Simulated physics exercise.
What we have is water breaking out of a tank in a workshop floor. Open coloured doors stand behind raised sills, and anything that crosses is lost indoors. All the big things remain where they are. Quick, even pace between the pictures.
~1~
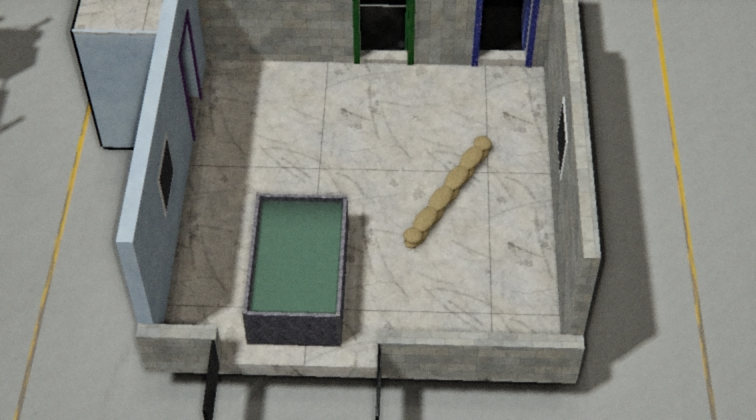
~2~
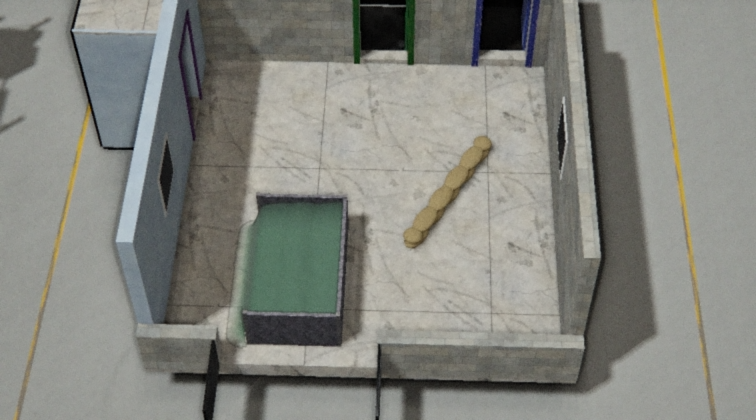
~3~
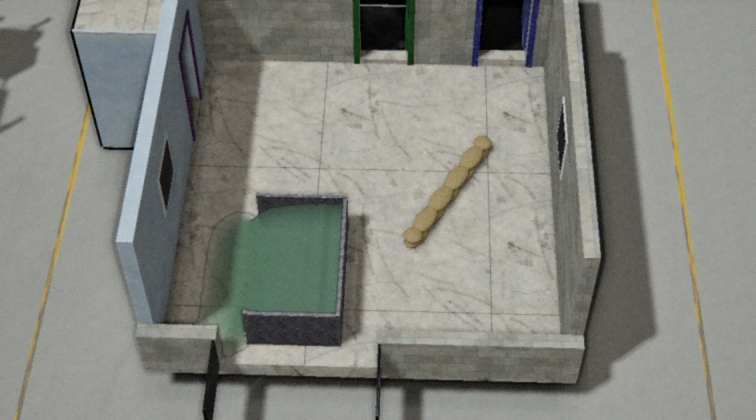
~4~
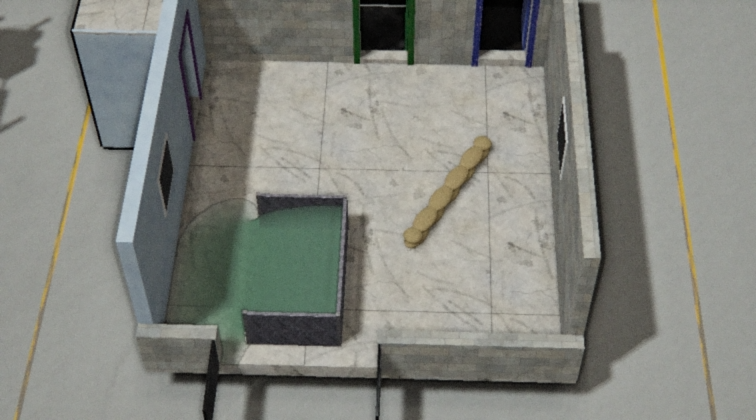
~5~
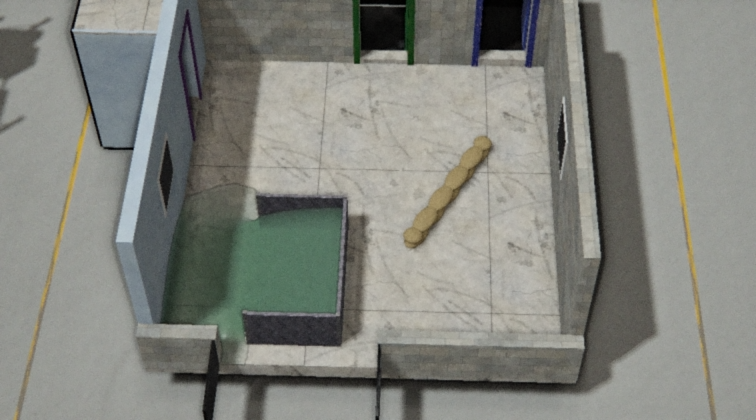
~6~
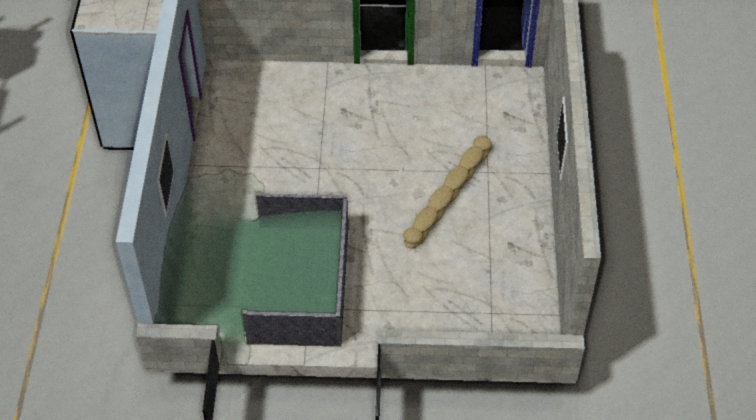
Workshop floor with open green and blue doors, greenish water pouring from a tank's open left side and spreading toward the pale blue wall.
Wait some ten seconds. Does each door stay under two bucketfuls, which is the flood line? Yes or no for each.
Purple door - yes, stays under; green door - yes, stays under; blue door - yes, stays under.
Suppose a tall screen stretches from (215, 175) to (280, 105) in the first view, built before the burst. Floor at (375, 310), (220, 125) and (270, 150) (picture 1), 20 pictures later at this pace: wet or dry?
Untouched; submerged; submerged.
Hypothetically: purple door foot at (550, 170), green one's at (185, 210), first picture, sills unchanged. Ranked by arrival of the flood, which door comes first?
The one to pick is the one in green.
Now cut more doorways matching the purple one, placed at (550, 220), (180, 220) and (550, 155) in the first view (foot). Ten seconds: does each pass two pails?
Door one stays inside the limit, door two breaks the limit, door three stays inside the limit.
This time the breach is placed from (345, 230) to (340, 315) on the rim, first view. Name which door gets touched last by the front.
Answer: The door marked purple.
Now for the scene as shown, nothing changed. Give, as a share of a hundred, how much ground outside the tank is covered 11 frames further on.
It comes to 30 per cent.
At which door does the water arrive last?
Answer: The one in blue.
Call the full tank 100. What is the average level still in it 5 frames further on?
Estimate: Around 34 per cent.
A moment on, water covers 15 % of the floor; the purple door wet at the sill, nothing in, the green door not reached, the blue door not reached.
Next, water covers 30 % of the floor; the purple door wet at the sill, nothing in, the green door not reached, the blue door not reached.
Then, water covers 45 % of the floor; the purple door wet at the sill, nothing in, the green door wet at the sill, nothing in, the blue door not reached.
Later, water covers 55 % of the floor; the purple door under two buckets in, the green door under two buckets in, the blue door wet at the sill, nothing in.
In the end, water covers 90 % of the floor; the purple door under two buckets in, the green door under two buckets in, the blue door wet at the sill, nothing in.
